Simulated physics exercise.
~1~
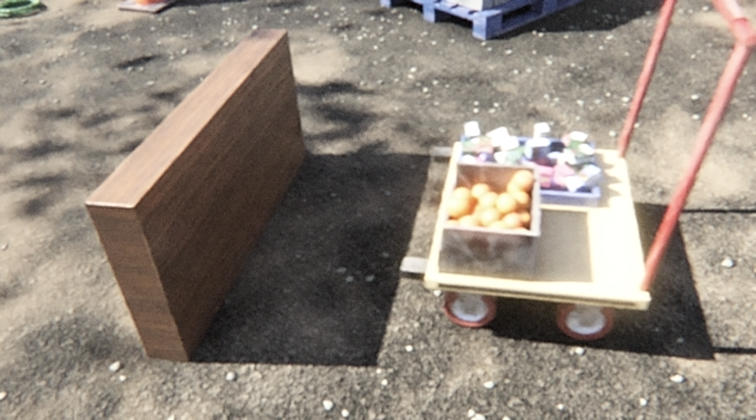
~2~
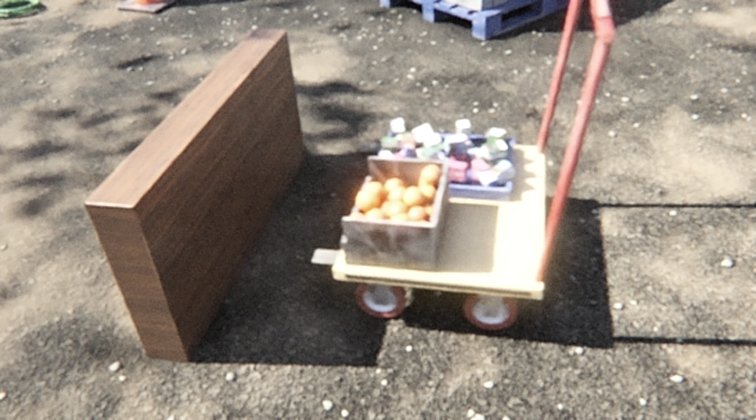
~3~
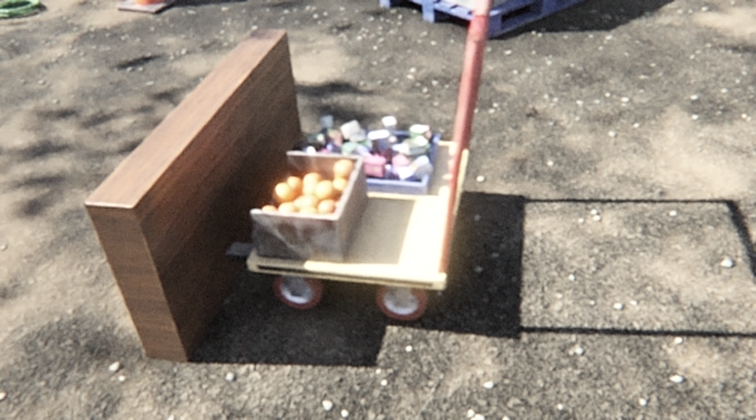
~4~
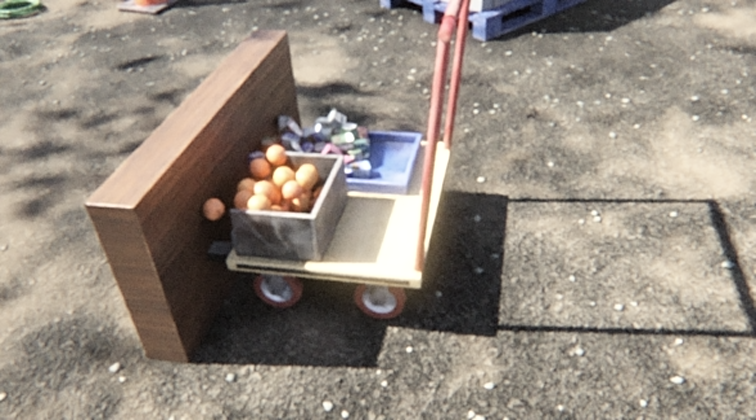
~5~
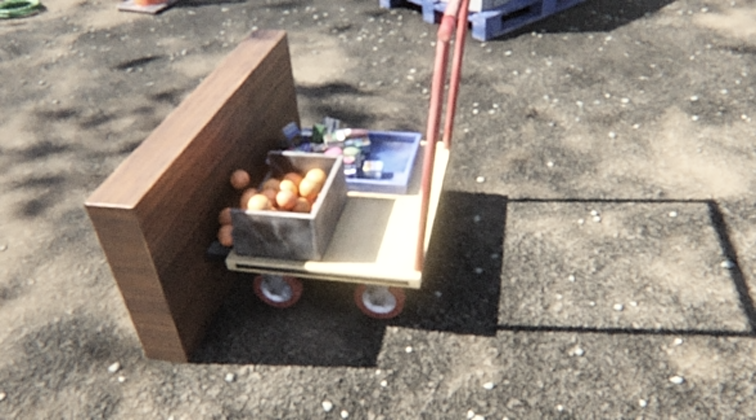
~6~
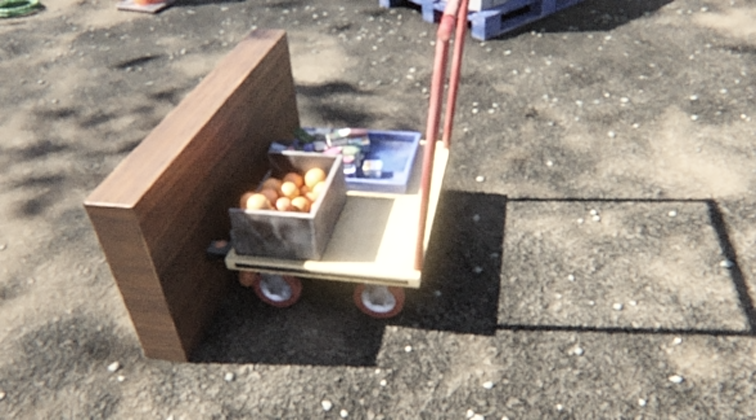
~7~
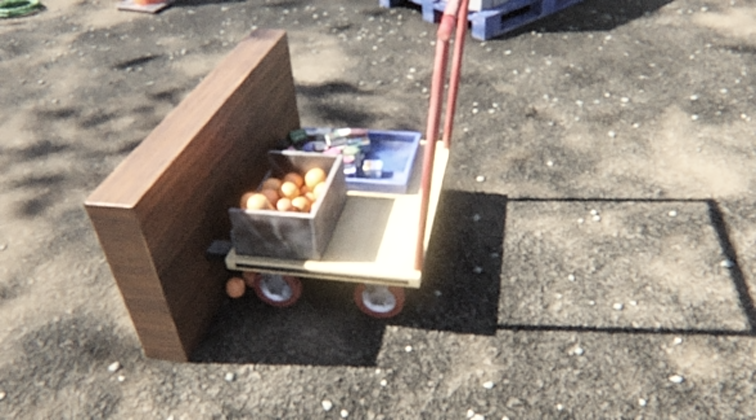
On gravelly ground, a trolley rolls left, stops at a wall, and some oranges spill.
